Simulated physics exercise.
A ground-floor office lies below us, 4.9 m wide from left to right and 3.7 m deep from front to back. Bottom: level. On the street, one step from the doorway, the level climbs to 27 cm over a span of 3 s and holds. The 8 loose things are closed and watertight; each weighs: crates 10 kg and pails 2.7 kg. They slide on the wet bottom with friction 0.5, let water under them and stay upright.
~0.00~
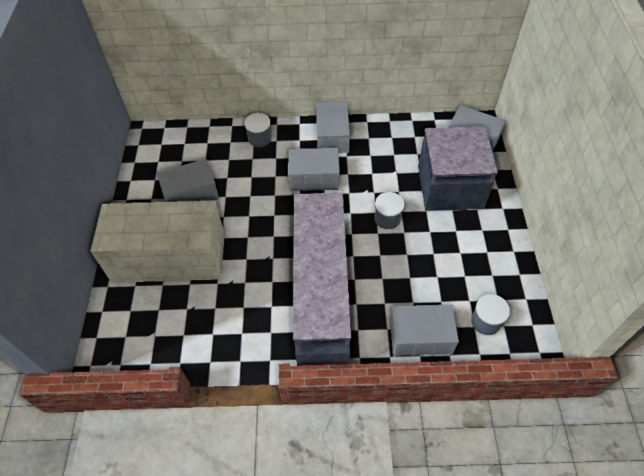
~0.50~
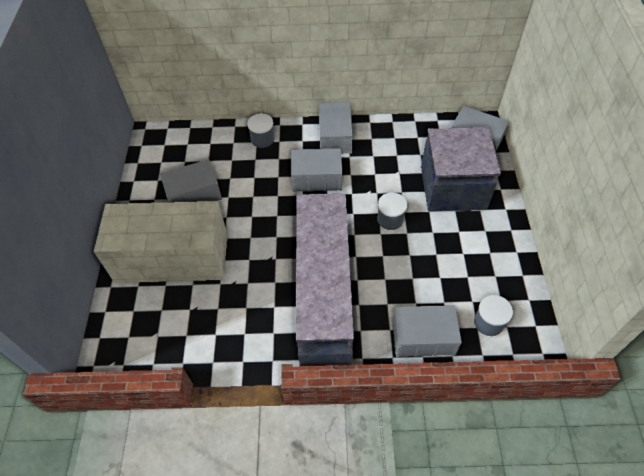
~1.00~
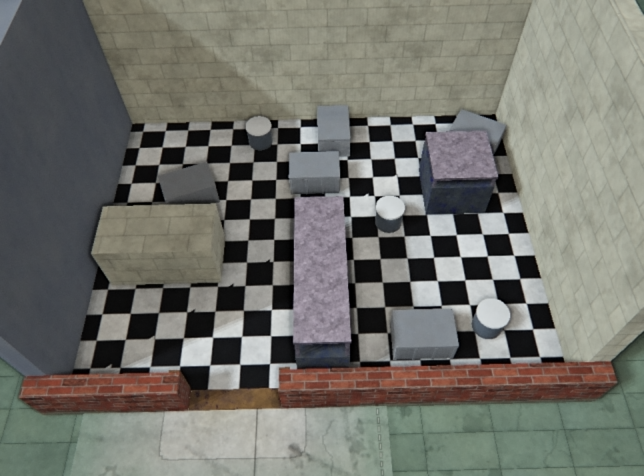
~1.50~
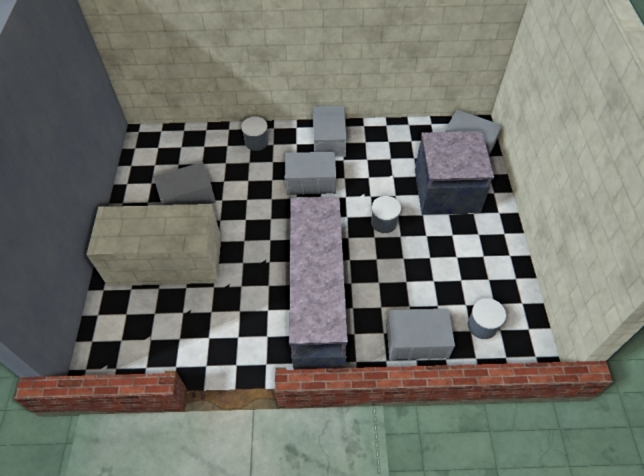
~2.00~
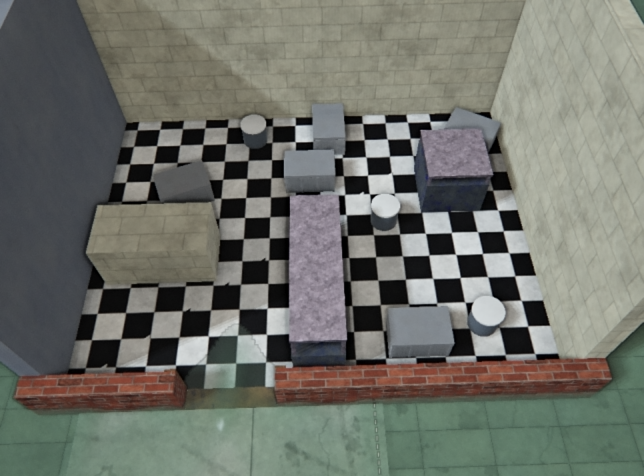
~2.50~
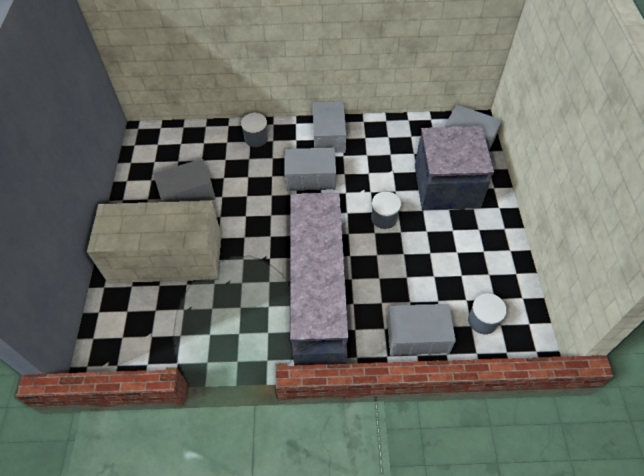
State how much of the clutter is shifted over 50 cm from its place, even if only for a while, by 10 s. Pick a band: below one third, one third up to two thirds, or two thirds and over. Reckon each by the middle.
The share is one third up to two thirds.
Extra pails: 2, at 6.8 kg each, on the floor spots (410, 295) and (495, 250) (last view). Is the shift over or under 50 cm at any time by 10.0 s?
Note: Item 1 stays inside the limit; item 2 stays inside the limit.
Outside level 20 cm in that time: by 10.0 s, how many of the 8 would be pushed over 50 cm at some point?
In that case 3 of them.
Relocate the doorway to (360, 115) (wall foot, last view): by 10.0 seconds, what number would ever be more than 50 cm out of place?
In that case 6 of them.
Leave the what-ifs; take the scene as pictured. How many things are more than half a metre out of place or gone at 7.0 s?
Tally: 3.
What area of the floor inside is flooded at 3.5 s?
Flooded: Near 4.0 m2.
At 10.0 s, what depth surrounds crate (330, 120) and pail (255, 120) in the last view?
About 12 and 14 cm.
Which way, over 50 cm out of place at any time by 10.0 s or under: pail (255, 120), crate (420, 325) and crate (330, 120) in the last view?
Result, in turn: Exceeded / stayed within / exceeded.
After 3.5 s 0 of 8 are over 50 cm from their spots; 0 afloat.
After 4.5 s 0 of 8 are over 50 cm from their spots; 1 afloat.
After 7.0 s 3 of 8 are over 50 cm from their spots; 3 afloat.
After 10.0 s 4 of 8 are over 50 cm from their spots, and 4 have been at some point; 4 afloat.
